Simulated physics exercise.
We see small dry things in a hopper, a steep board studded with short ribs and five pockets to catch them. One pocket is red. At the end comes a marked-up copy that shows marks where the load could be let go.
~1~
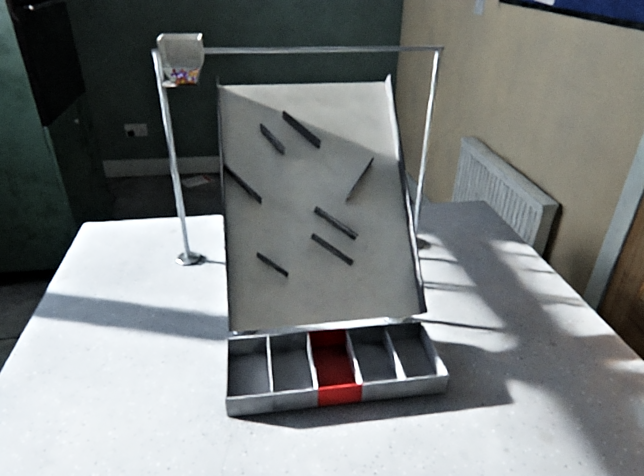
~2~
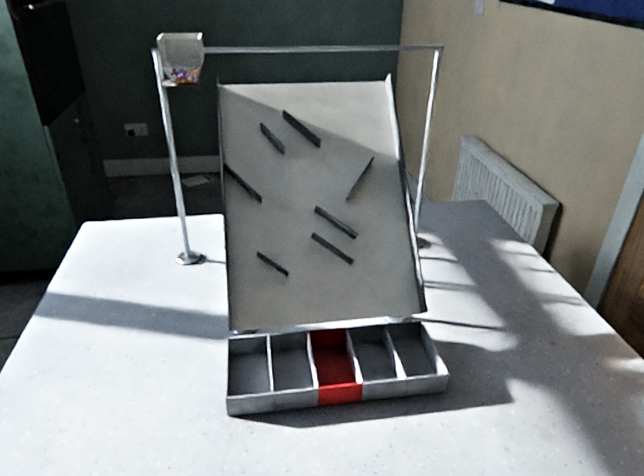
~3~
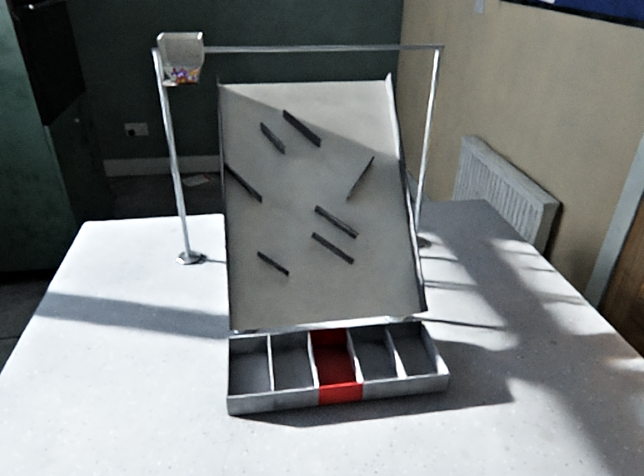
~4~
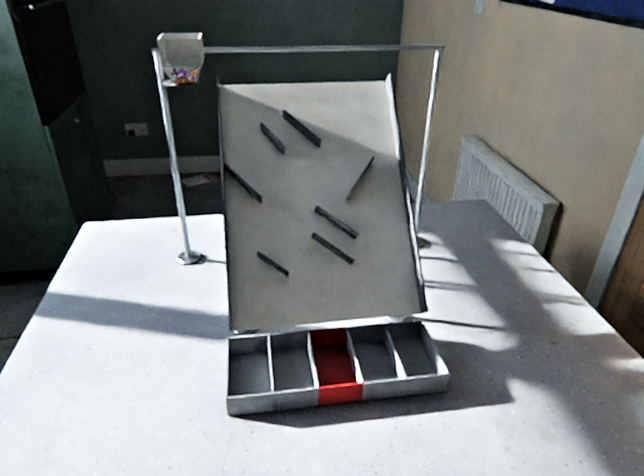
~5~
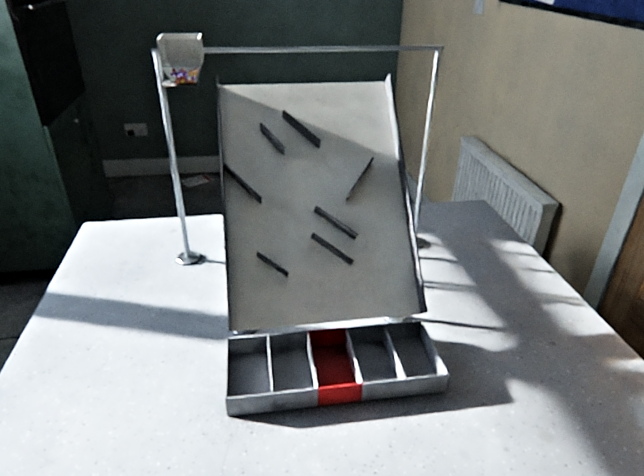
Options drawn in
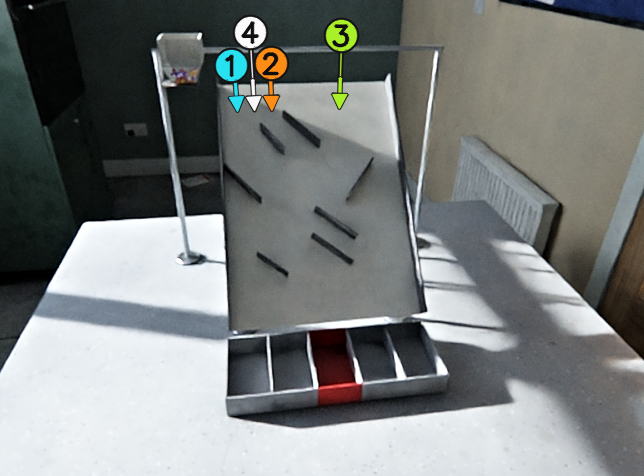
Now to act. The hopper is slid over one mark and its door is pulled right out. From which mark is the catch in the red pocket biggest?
Choose 1.
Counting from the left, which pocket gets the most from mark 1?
The third.
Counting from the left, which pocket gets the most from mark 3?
It is the fifth one.
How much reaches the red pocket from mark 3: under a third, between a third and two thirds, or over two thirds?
It is under a third.
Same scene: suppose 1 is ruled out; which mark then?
4.
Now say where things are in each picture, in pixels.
The first frame shows hopper at (185, 75), round plastic beads, door shut.
The second frame shows ribs (261, 123) to (285, 148), (283, 110) to (321, 141), (224, 163) to (261, 198).
The third frame shows ribs (349, 194) to (374, 156), (316, 205) to (359, 235), (258, 252) to (289, 273).
The fourth frame shows ribs (313, 232) to (354, 261).
The fifth frame shows red pocket at (340, 393), number 3 of 5 from the left.
On the marked copy, mark 1 meets the board at (237, 106); mark 2 meets the board at (271, 105); mark 3 meets the board at (339, 103); mark 4 meets the board at (254, 105).
If 1 is chosen, about half in the red pocket, about a quarter in other pockets, about a third outside the box.
If 2 is chosen, a small part in the red pocket, about two thirds in other pockets, about a quarter outside the box.
If 3 is chosen, none in the red pocket, most in other pockets, about a quarter outside the box.
If 4 is chosen, about a quarter in the red pocket, about half in other pockets, about a quarter outside the box.
